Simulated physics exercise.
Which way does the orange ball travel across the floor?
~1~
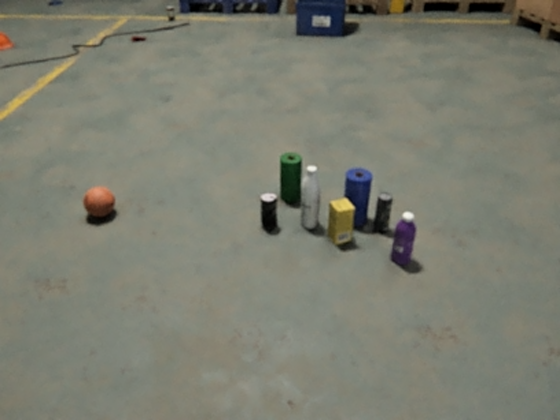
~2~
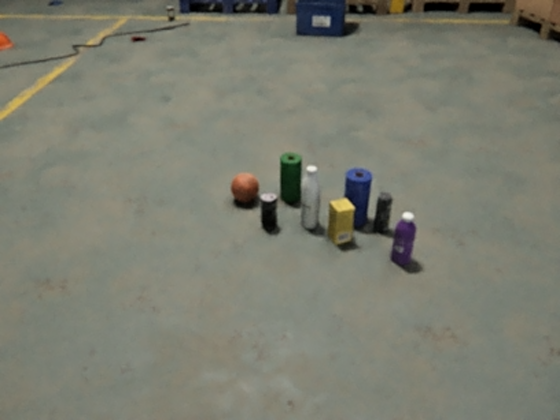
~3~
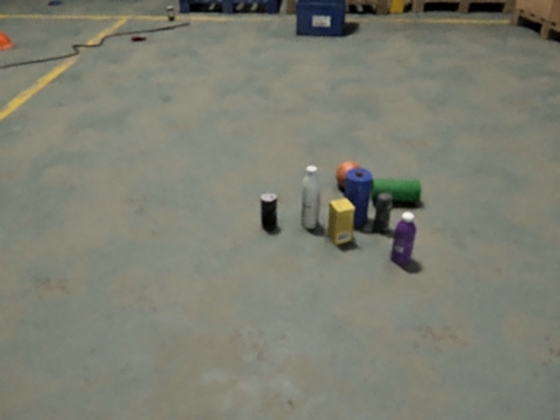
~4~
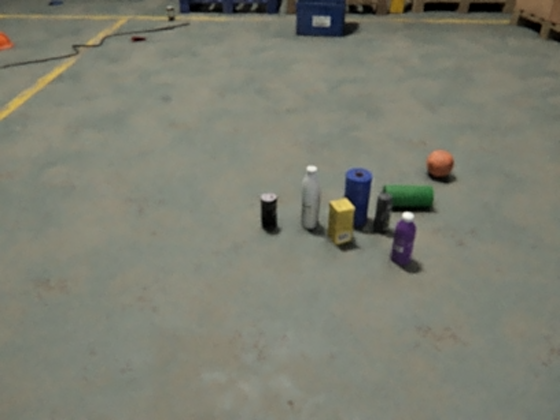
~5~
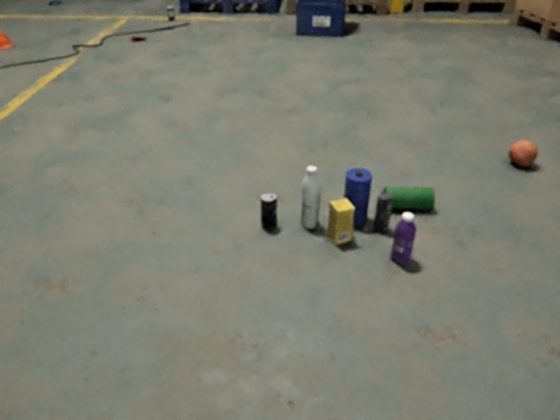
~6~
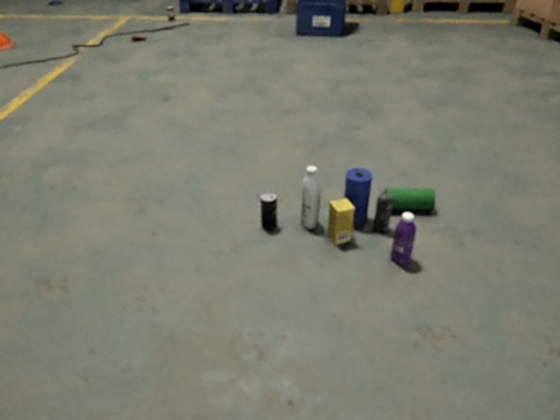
The orange ball rolls to the right across the floor.
Green roll toppling onto its side as an orange ball rolls past standing bottles, cans and a carton, then leaves view.
